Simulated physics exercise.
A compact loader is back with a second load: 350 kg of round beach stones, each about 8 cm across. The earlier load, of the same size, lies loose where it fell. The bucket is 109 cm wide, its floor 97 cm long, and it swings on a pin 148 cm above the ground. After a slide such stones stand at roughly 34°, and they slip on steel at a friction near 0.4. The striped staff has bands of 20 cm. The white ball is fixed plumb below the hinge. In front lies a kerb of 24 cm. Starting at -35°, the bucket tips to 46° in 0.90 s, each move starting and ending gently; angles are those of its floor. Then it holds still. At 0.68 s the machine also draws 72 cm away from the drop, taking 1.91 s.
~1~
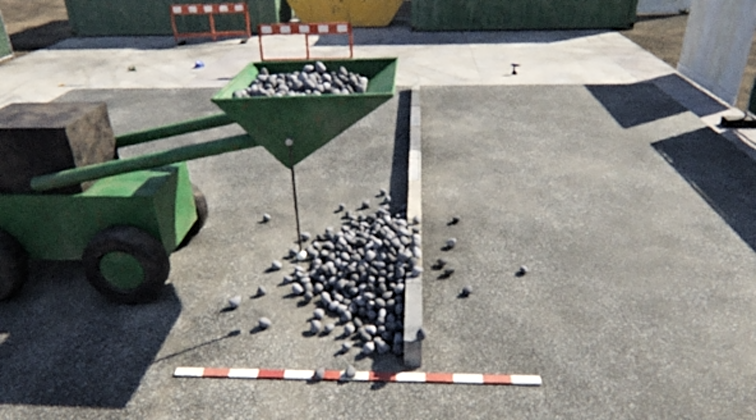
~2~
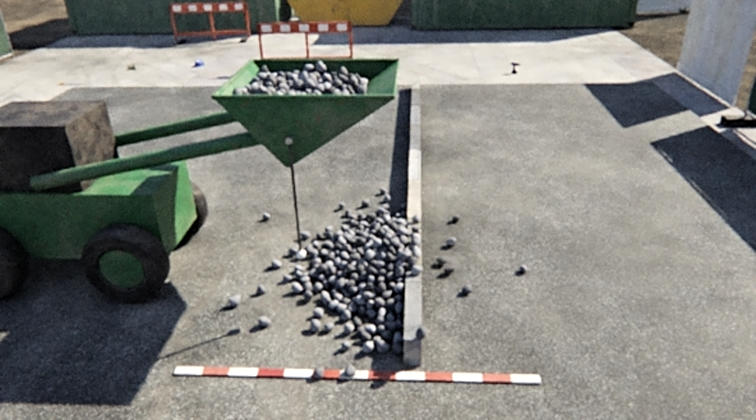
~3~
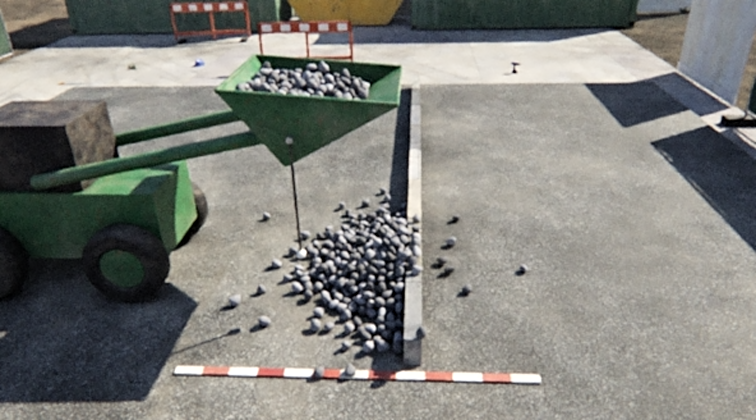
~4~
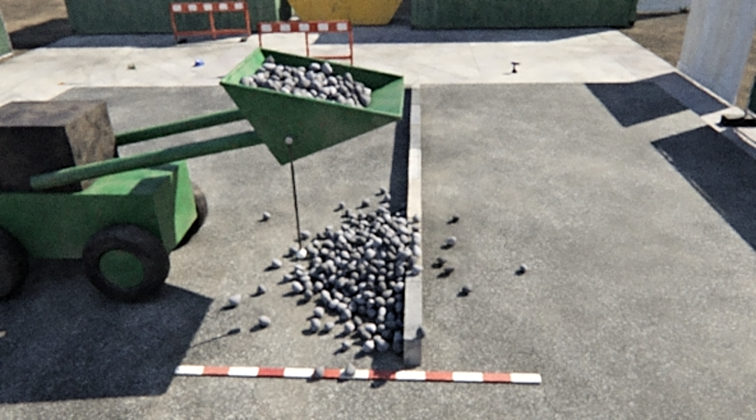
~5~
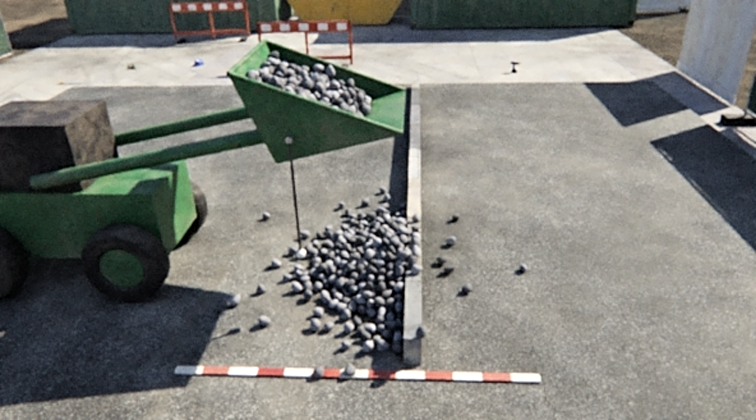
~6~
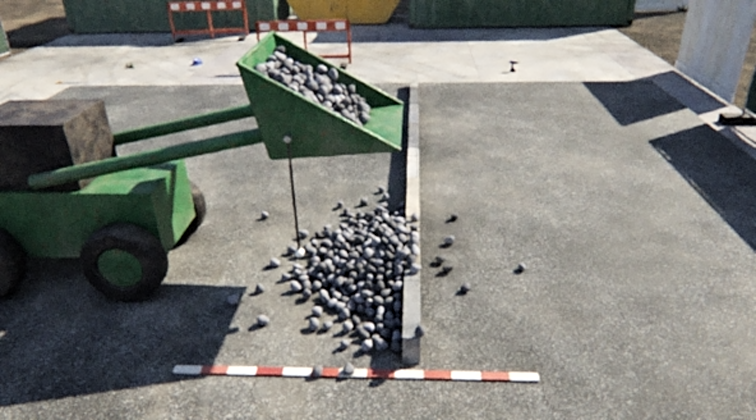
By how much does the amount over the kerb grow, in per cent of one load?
Close to 34 parts in a hundred.
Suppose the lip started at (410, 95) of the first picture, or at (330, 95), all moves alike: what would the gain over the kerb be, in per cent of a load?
Near 55 per cent from the first place, 0 from the second.
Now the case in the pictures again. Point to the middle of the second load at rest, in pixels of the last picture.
Near (393, 256).
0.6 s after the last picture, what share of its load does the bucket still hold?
About 55 per cent.
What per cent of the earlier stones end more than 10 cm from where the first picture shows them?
Roughly 20 per cent of them.
Then, 0.3 s after the last picture the floor is at 34°; in per cent of one load, 100 in the bucket, 98 on this side of the kerb, 1 over the kerb; the foremost stones are at (453, 261).
Then, 0.6 s after the last picture the floor is at 46°; in per cent of one load, 55 in the bucket, 143 on this side of the kerb, 1 over the kerb; the foremost stones are at (453, 262).
Then, 2.7 s after the last picture the floor is at 46°; in per cent of one load, 0 in the bucket, 164 on this side of the kerb, 35 over the kerb; the foremost stones are at (647, 273).
Then, 5.4 s after the last picture the floor is at 46°; in per cent of one load, 0 in the bucket, 164 on this side of the kerb, 35 over the kerb; the foremost stones are at (647, 273). Net gain over the kerb, 34.
